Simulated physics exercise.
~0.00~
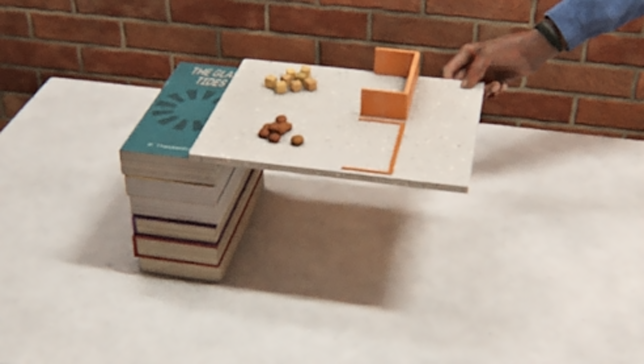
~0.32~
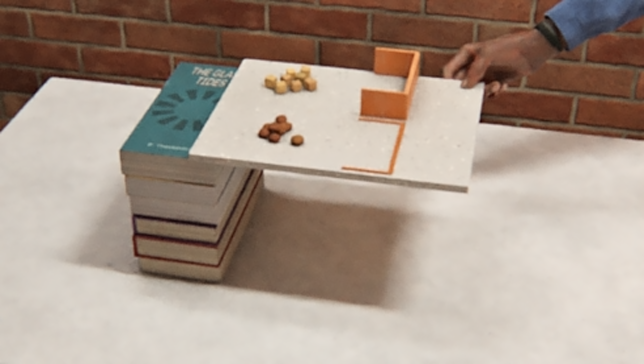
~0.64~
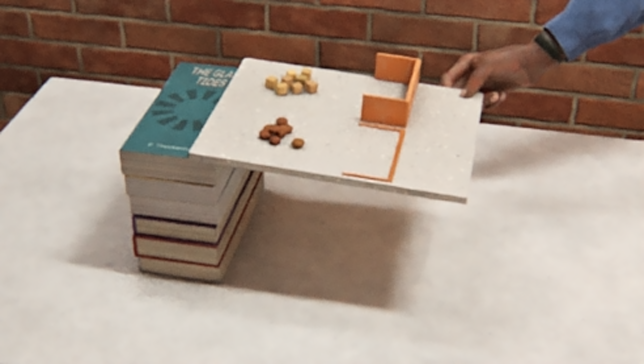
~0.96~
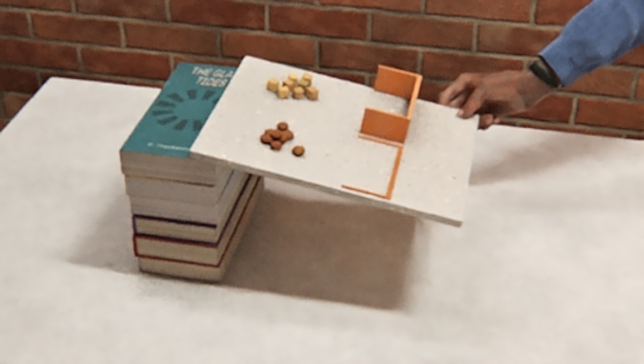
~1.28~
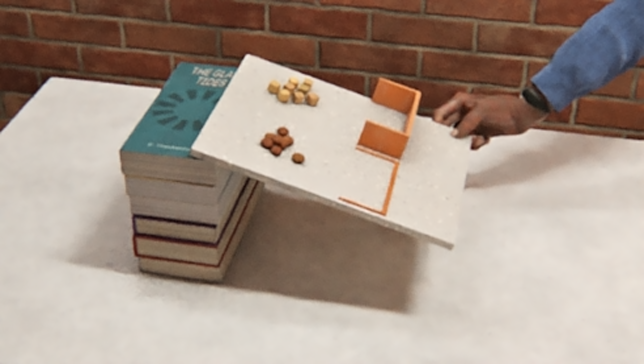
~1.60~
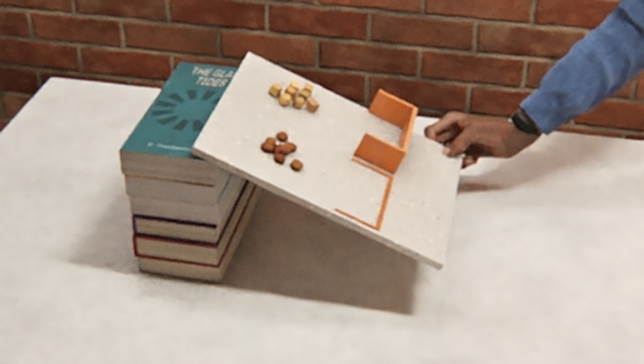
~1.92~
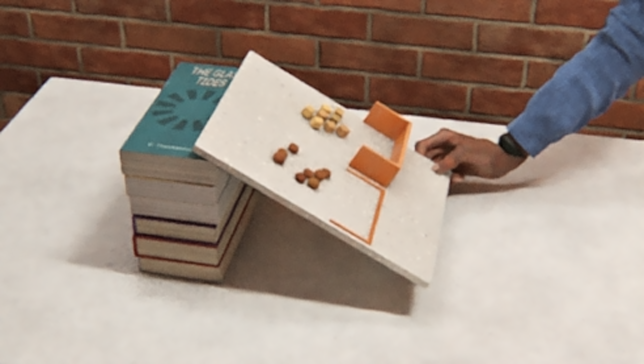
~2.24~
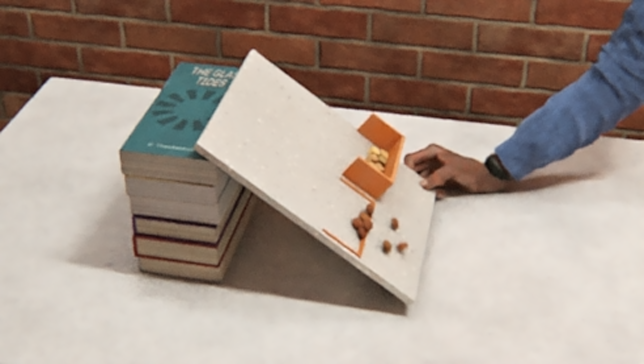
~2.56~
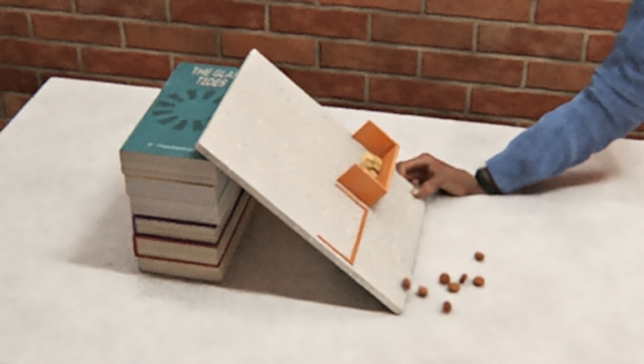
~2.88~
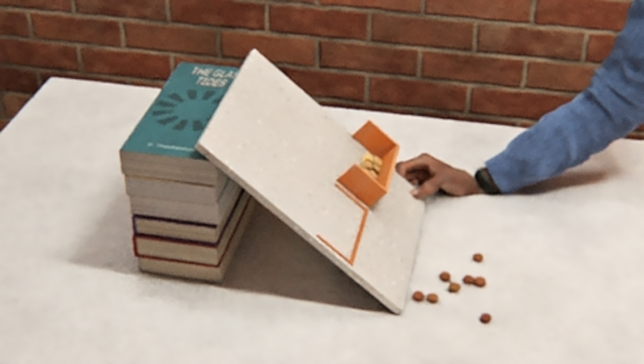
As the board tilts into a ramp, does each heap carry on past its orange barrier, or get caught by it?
The nearer brown heap got past its low orange strip and scattered onto the table, while the farther yellowish heap was stopped by its orange barrier.
